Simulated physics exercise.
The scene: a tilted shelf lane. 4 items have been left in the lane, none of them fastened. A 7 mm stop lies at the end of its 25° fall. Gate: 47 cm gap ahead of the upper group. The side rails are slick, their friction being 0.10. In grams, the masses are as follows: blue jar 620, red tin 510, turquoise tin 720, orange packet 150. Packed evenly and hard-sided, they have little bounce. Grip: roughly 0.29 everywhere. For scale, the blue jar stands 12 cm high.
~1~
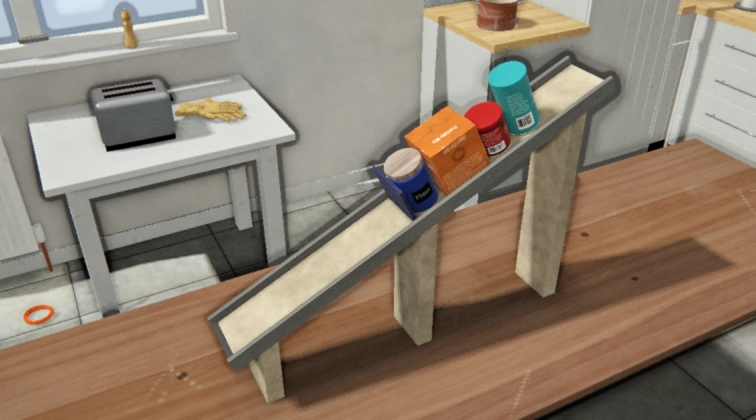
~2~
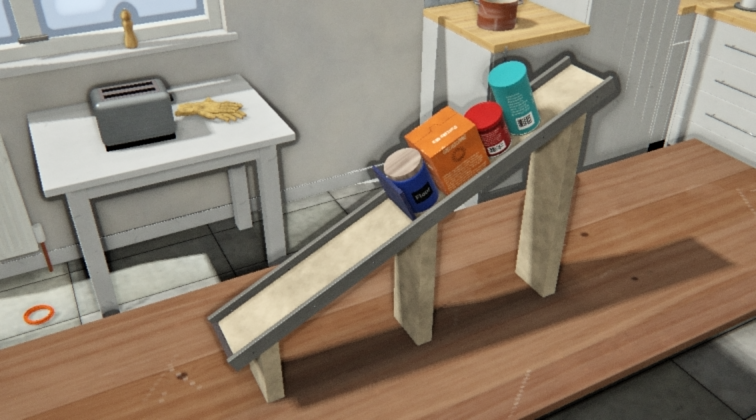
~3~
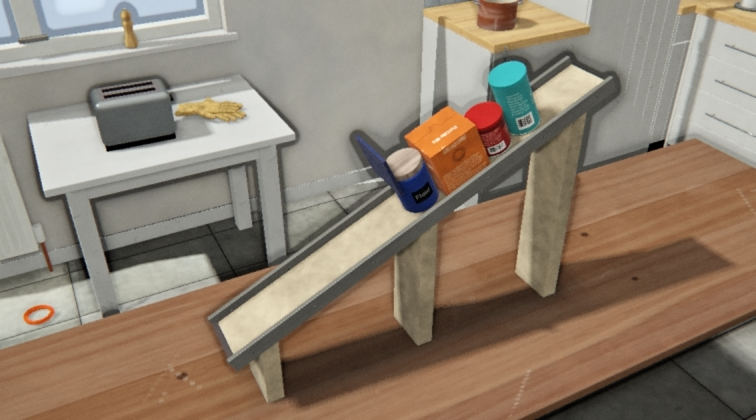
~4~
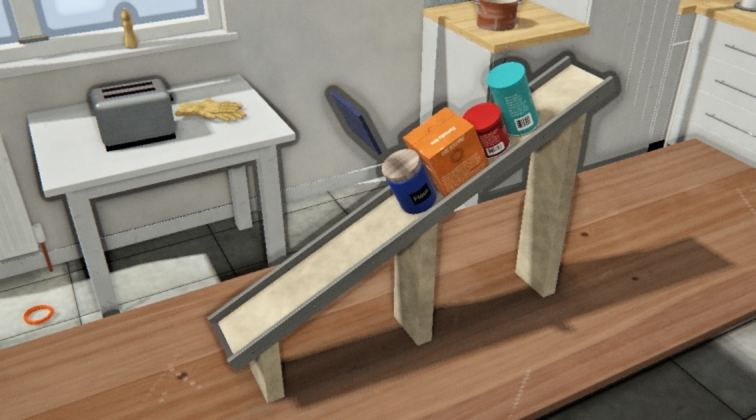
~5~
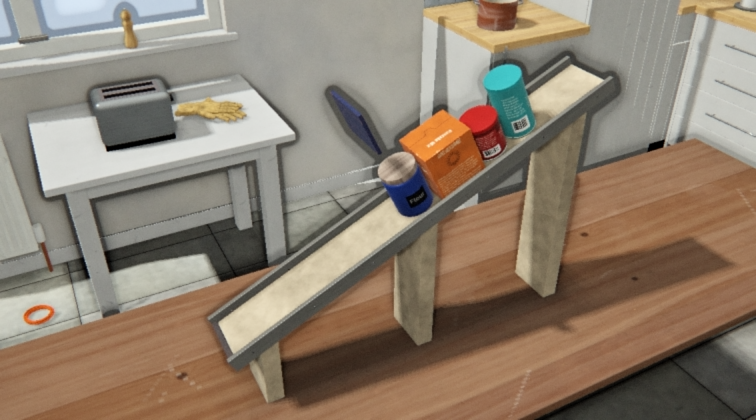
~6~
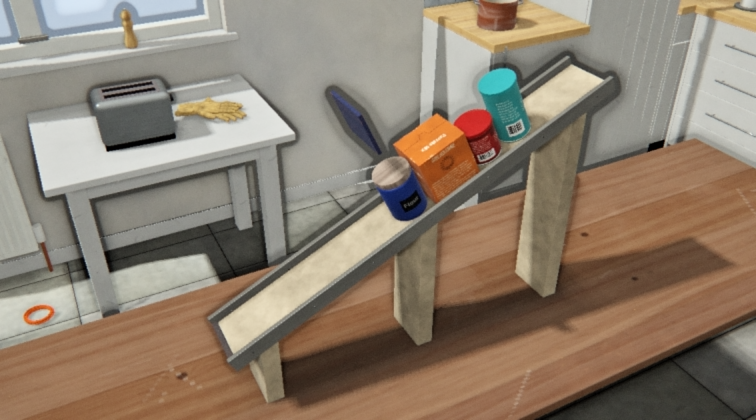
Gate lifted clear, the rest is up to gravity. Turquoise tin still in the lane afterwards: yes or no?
Yes.
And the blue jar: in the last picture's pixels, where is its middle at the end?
It ends up near (193, 390).
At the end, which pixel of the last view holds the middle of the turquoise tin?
The resting point is around (307, 251).
Then, 0.40 s past the last view, leader 19 cm from the stop; turquoise tin near (416, 171).
Then, 0.60 s past the last view, turquoise tin near (335, 230); blue jar tipped 13° against what carries it.
Finally, over the stop, blue jar; the other 3 in the lane. In the last view, turquoise tin near (307, 251).
